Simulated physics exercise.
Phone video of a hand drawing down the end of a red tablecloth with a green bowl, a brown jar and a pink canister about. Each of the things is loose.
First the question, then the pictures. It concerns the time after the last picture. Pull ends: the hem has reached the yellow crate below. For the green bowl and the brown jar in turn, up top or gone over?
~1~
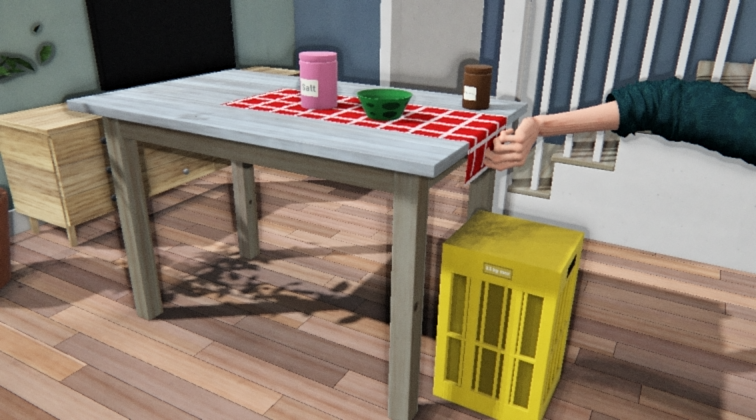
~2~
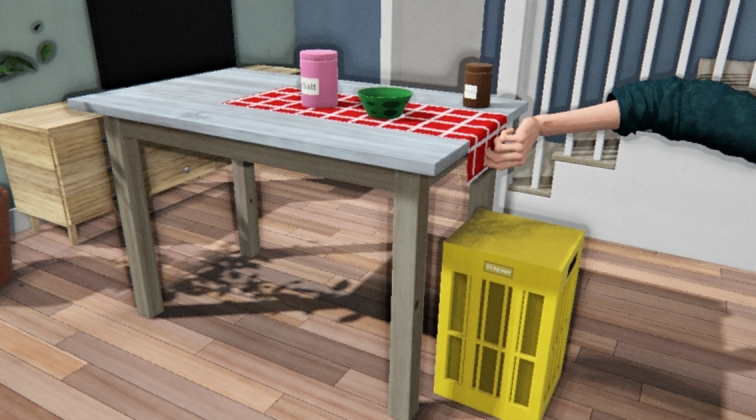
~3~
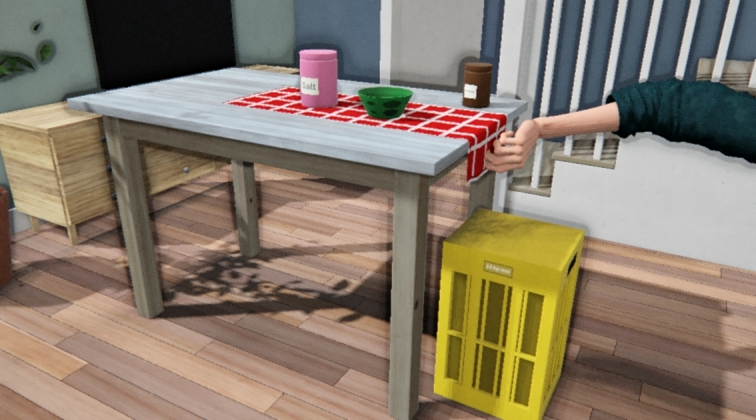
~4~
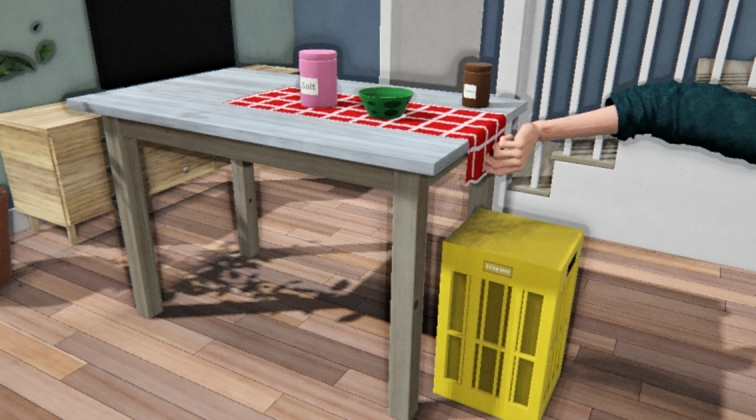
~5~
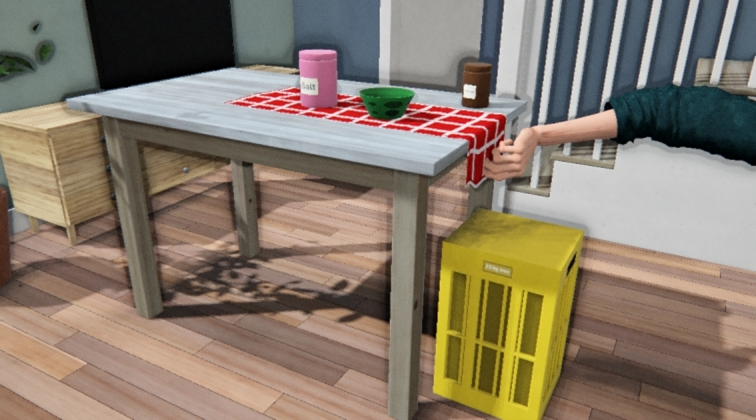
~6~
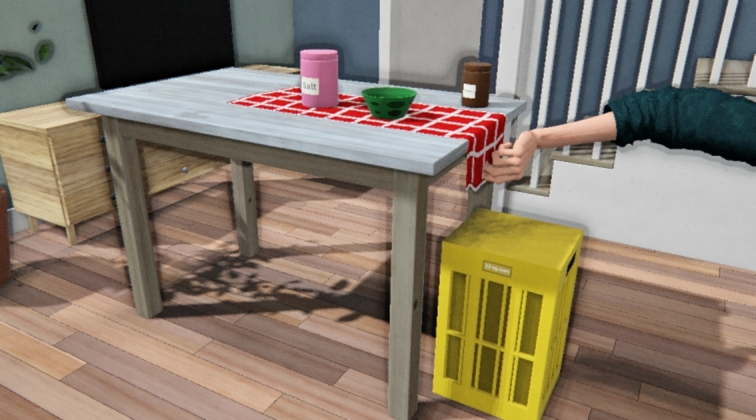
Green bowl: Up top; brown jar: Up top.
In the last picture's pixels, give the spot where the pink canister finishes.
It ends up near (365, 83).
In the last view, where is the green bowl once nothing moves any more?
It ends up somewhere near (438, 111).
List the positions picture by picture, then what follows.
Tablecloth end (464, 186); green bowl (384, 94); brown jar (479, 66); pink canister (318, 53); top of the crate (528, 252), in the first frame.
Tablecloth end (467, 185), far hem (221, 103); brown jar (479, 65); brown jar stands beside the cloth, in the second frame.
Tablecloth end (467, 186); green bowl (385, 92), in the third frame.
Tablecloth end (465, 186), far hem (222, 103); brown jar (479, 64), in the fourth frame.
Tablecloth end (465, 188); green bowl (387, 92), in the fifth frame.
Tablecloth end (466, 191), far hem (226, 103); green bowl (389, 92); brown jar (478, 64); top of the crate (528, 249), in the sixth frame.
Then, 0.18 s after the last picture, hem going down; bowl moved a little; jar unmoved.
Then, 0.52 s after the last picture, hem going down; bowl carried along near (416, 108); jar unmoved.
Then, 0.84 s after the last picture, hem on the crate; bowl carried along near (437, 110); jar unmoved.
At rest, hem on the crate; bowl carried along near (438, 111); jar unmoved. The green bowl keeps clear of the edge and the brown jar stays on the table.
